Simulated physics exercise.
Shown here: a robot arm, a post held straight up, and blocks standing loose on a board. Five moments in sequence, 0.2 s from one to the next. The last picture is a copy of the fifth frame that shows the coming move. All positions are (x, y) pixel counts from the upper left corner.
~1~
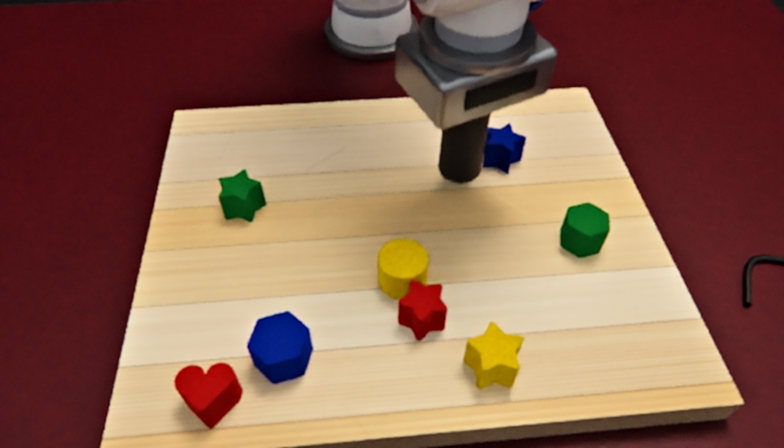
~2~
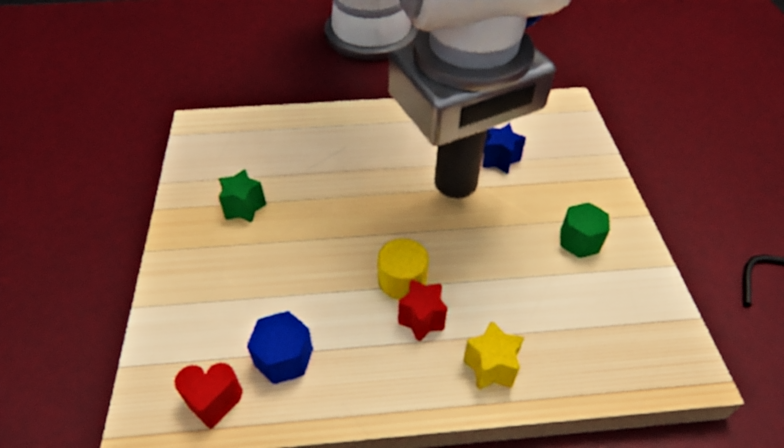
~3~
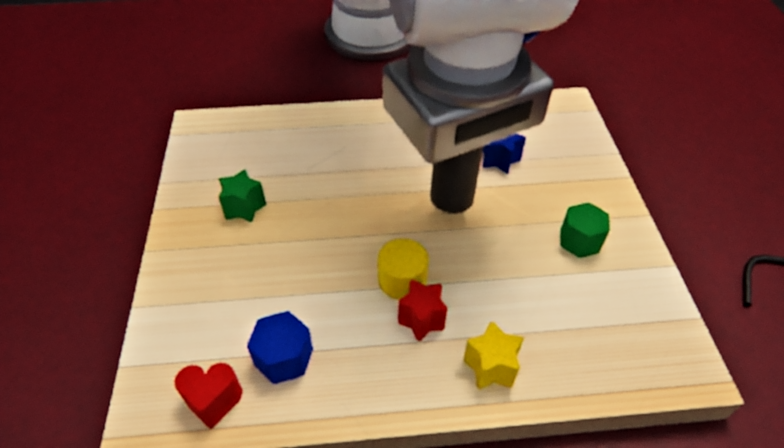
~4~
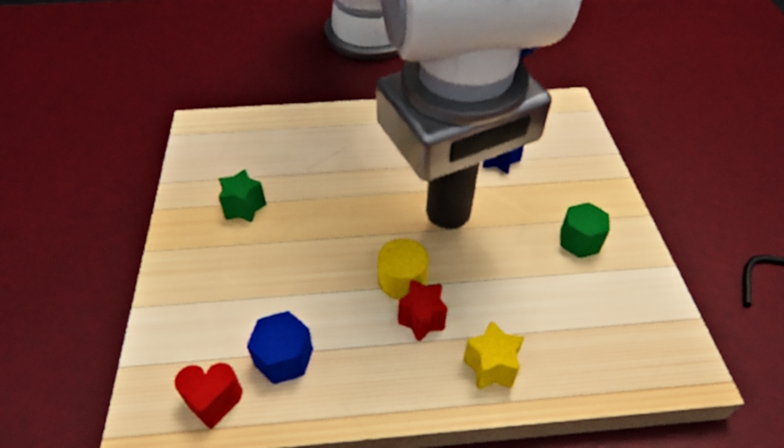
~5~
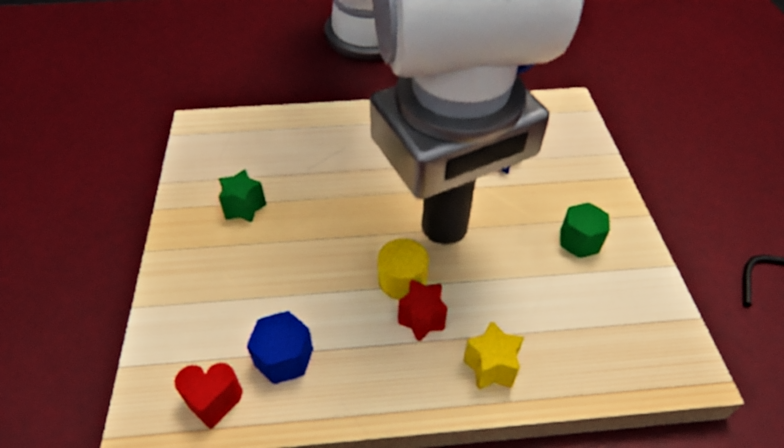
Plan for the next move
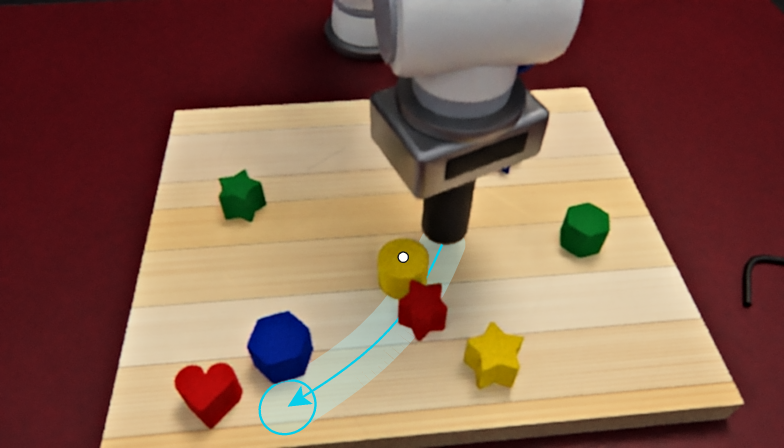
On a wooden board, a robot arm moves its dark post forward among still, colourful blocks.
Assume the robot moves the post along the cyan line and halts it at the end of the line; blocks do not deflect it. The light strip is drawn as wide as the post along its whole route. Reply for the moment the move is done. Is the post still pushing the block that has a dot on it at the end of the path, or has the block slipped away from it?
I think it loses its spot in front.
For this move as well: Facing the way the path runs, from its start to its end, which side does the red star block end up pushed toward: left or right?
Answer: Left.
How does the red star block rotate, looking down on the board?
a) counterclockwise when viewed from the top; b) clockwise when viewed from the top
The correct letter is a.
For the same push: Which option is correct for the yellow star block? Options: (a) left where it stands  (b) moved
a - left where it stands.
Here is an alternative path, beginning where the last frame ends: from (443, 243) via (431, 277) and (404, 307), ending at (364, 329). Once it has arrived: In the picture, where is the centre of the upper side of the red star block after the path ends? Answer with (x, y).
It should be at about (411, 332).
The drawn path runs from (443, 243) by way of (413, 300) and (361, 356) to (288, 406); the dot is on the yellow cylinder.
The first path, step by step. One third of the way, post (413, 286); yellow cylinder (361, 287); red star block (420, 318), turned 15° anticlockwise.
Two thirds of the way, post (358, 343); yellow cylinder (320, 304); red star block (411, 352), turned 65° anticlockwise.
At the end, post (283, 393); red heart not moved; blue hexagonal block (260, 341), turned 40° clockwise; yellow cylinder (320, 304); red star block (411, 352), turned 65° anticlockwise; yellow star block not moved.
